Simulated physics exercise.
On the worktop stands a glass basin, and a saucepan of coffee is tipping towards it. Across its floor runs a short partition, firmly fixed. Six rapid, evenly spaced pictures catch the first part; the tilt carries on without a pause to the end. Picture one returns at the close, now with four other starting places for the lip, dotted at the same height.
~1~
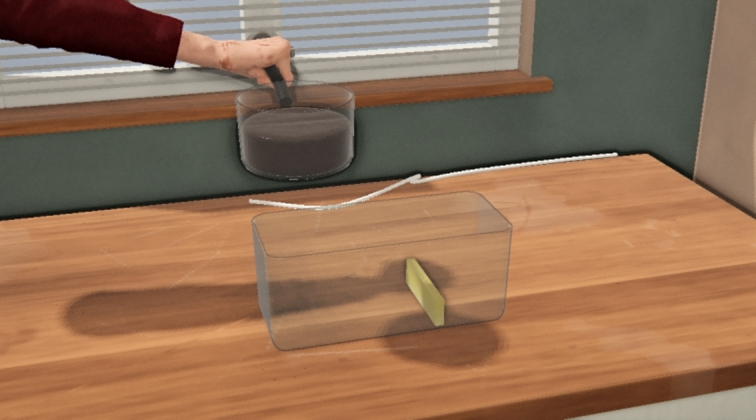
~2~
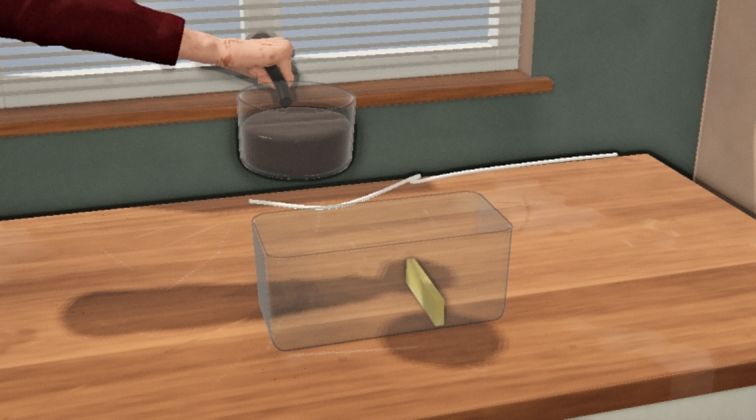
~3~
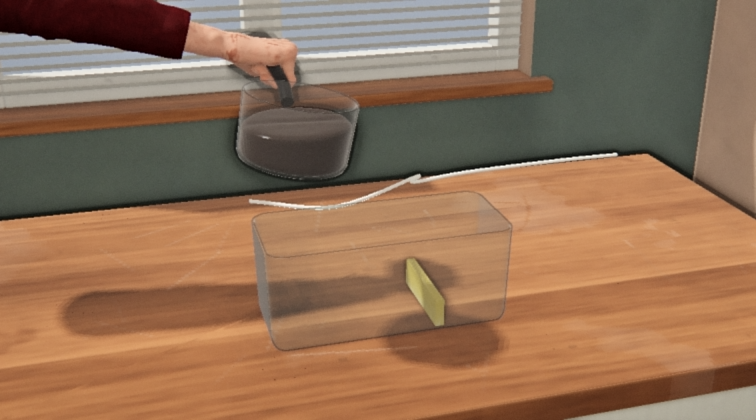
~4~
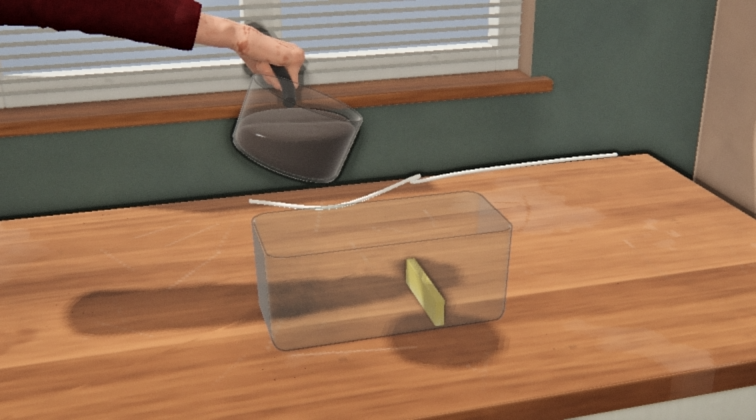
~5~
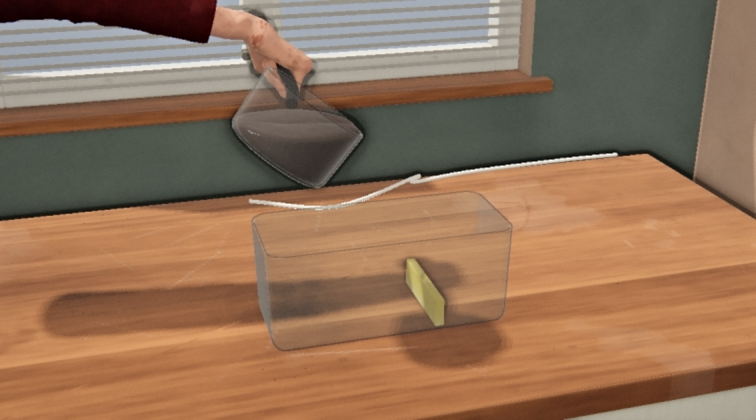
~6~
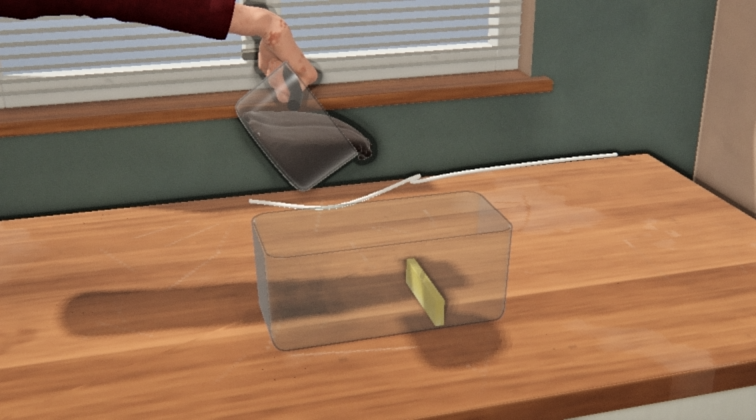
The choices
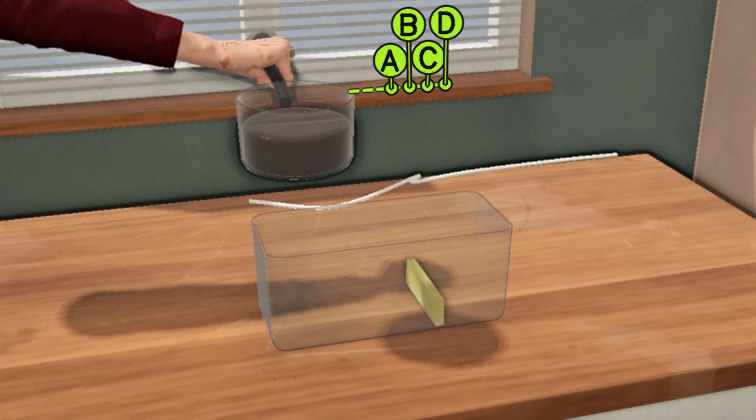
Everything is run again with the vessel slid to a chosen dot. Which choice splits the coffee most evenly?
Choose A.
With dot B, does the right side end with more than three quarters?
No, it does not.
On the marked copy, A at (391, 88); B at (409, 86); C at (427, 85); D at (445, 84).
Choosing A, about 52 % ends left of the wall and 46 % right of it.
Choosing B, about 29 % ends left of the wall and 68 % right of it; 4 % is lost outside.
Choosing C, about 33 % ends left of the wall and 65 % right of it.
Choosing D, about 29 % ends left of the wall and 64 % right of it; 8 % is lost outside.
